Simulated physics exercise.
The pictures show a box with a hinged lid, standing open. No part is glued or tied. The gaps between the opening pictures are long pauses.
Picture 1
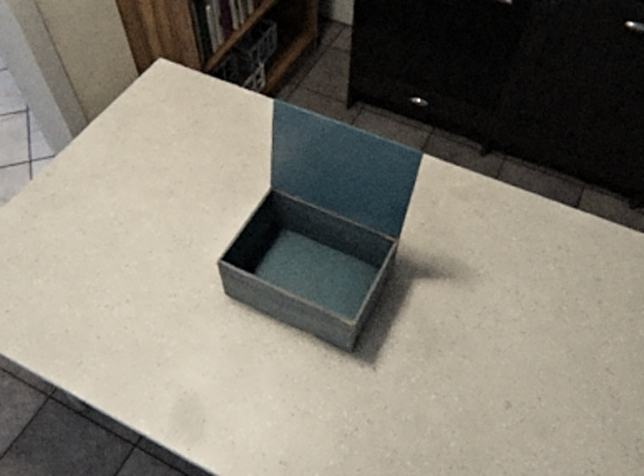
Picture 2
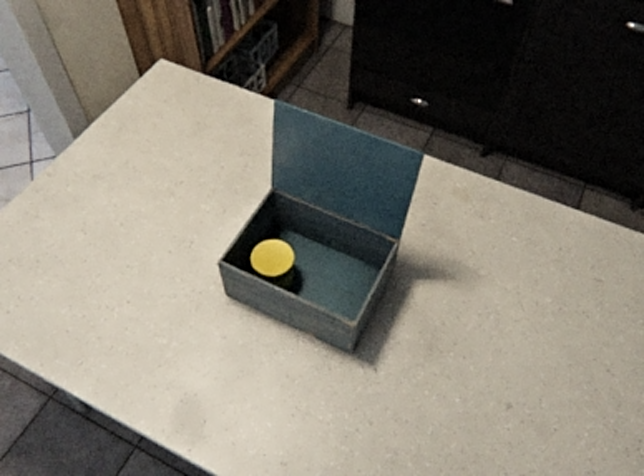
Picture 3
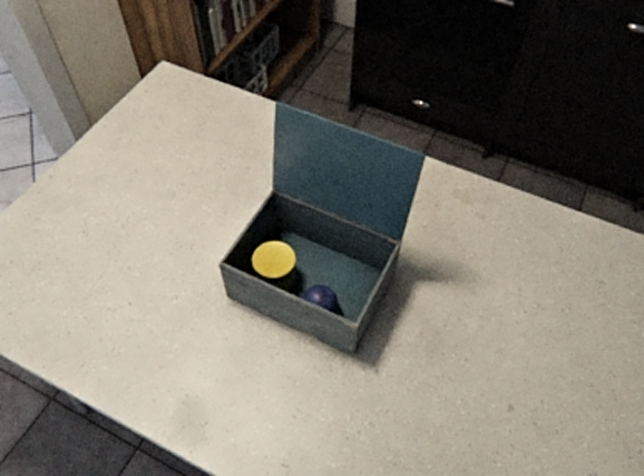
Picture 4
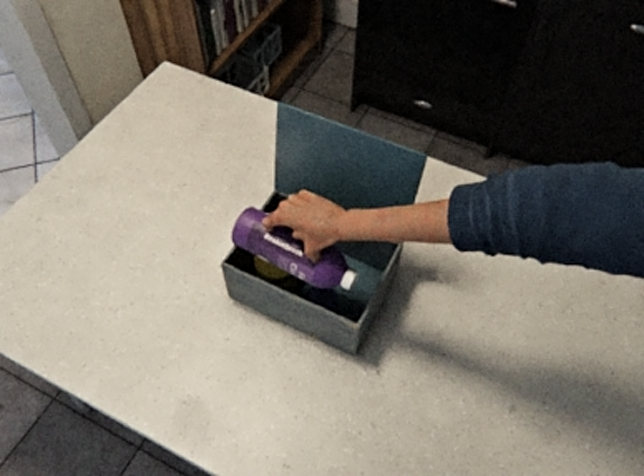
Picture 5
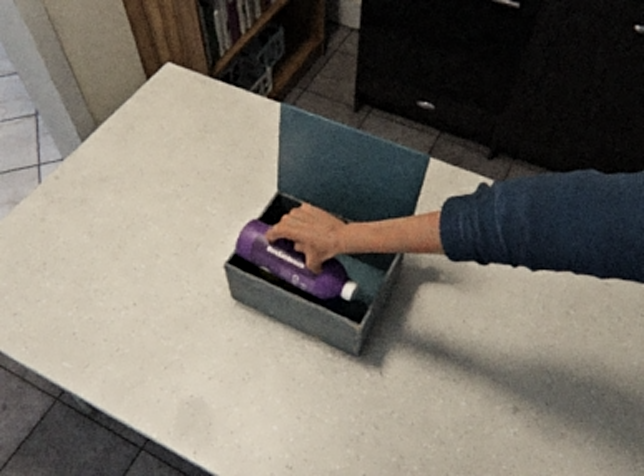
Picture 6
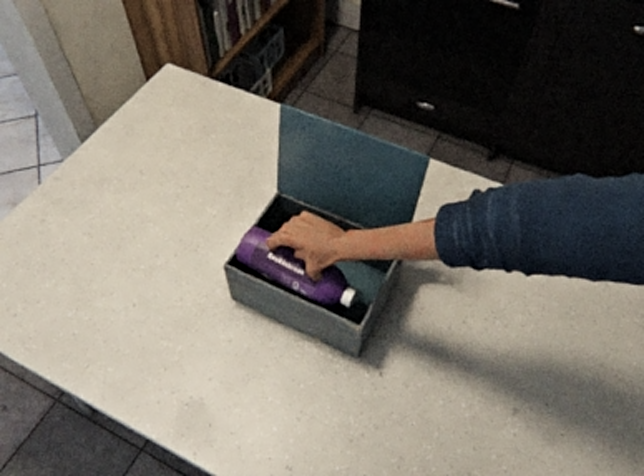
The clip opens on an empty blue-grey box with its hinged lid open on a pale countertop. A yellow-topped round object appears inside, followed by a small dark blue one to its right. Then a blue-sleeved arm reaches from the right and lowers a purple bottle into the box, hand still on it.
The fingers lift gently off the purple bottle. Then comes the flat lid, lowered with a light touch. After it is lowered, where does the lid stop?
So the box can't be shut in the end.
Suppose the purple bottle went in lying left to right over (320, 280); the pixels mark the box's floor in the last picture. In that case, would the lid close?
Note: It lowers fully.
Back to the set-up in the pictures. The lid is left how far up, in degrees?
Roughly 14 degrees above the rim.
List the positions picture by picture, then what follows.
In the first frame, the last thing is not in view yet.
In the second frame, the last thing is not in view yet.
In the third frame, the last thing is not in view yet.
The fourth frame shows on its way; purple bottle (297, 252).
The fifth frame shows on its way; purple bottle (299, 264).
The sixth frame shows in place under the hand; purple bottle (299, 270).
Then, 1.30 s on from there, lid 80° above the rim.
Then, 1.70 s on from there, lid 46° above the rim.
In the end, lid 14° above the rim; all 3 unmoved. At the end, from the last picture's camera, purple bottle near (297, 277).
